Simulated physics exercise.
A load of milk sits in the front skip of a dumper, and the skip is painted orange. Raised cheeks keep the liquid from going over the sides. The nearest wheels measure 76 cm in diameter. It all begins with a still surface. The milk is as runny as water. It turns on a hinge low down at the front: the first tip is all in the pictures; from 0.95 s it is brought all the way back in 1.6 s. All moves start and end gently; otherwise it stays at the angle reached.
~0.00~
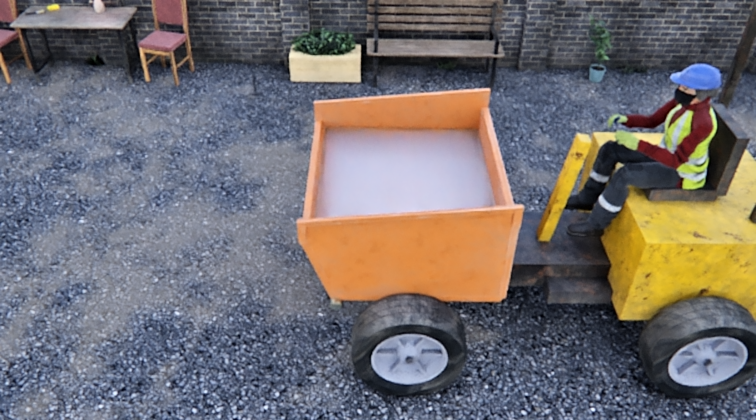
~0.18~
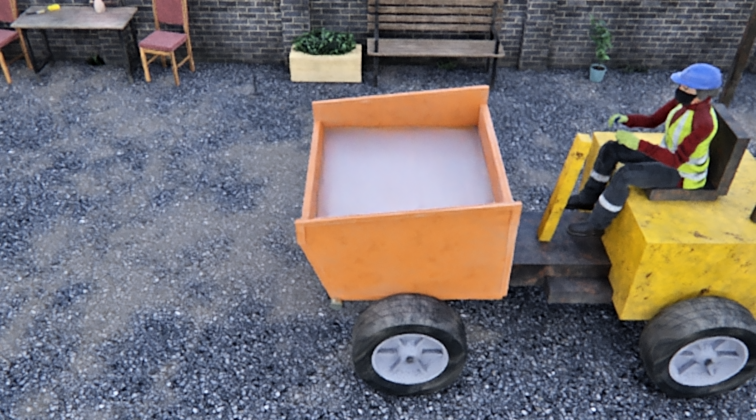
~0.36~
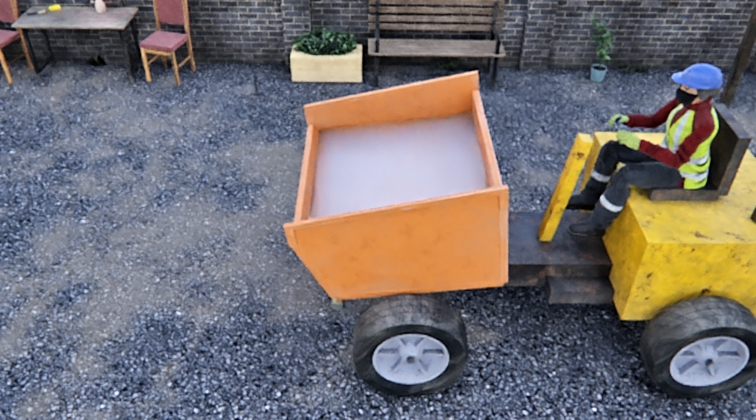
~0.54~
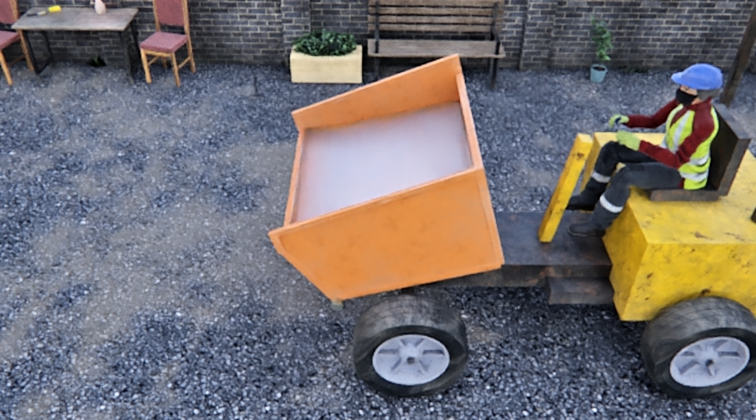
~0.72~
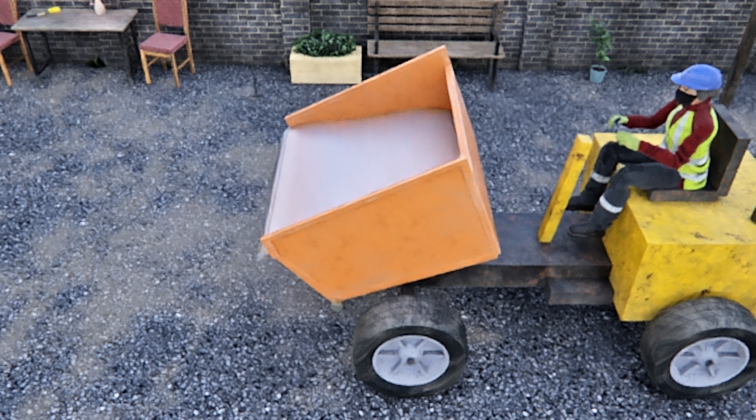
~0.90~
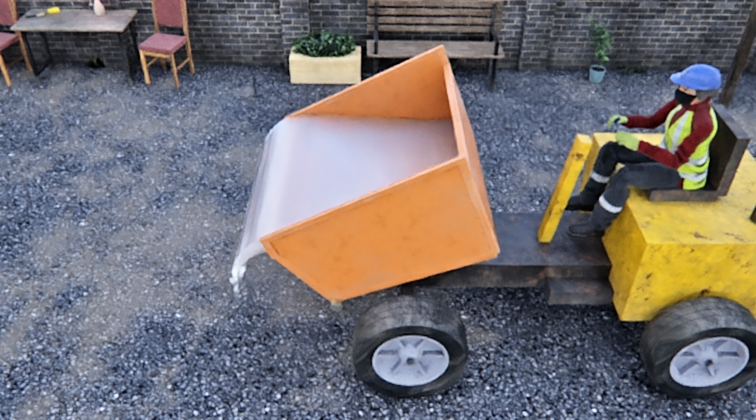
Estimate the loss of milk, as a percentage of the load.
Roughly 37 per cent of the milk is lost.
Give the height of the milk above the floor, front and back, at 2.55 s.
About 16 cm in front and 36 cm behind.
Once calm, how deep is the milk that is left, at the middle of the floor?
Roughly 30 cm.
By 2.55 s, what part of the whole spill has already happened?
Some 100 per cent by then.
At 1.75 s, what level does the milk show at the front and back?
About 40 cm in front and 4 cm behind.
By 1.75 s the skip is at 11° forwards, the surface stands 4 cm at the back and 40 cm at the front; 36 per cent is out, over the front.
By 2.55 s the surface stands 36 cm at the back and 16 cm at the front; 37 per cent is out, over the front.
By 3.35 s the surface stands 19 cm at the back and 34 cm at the front; 37 per cent is out, over the front.
By 5.43 s 37 per cent is out, over the front, 238 of 646 litres.
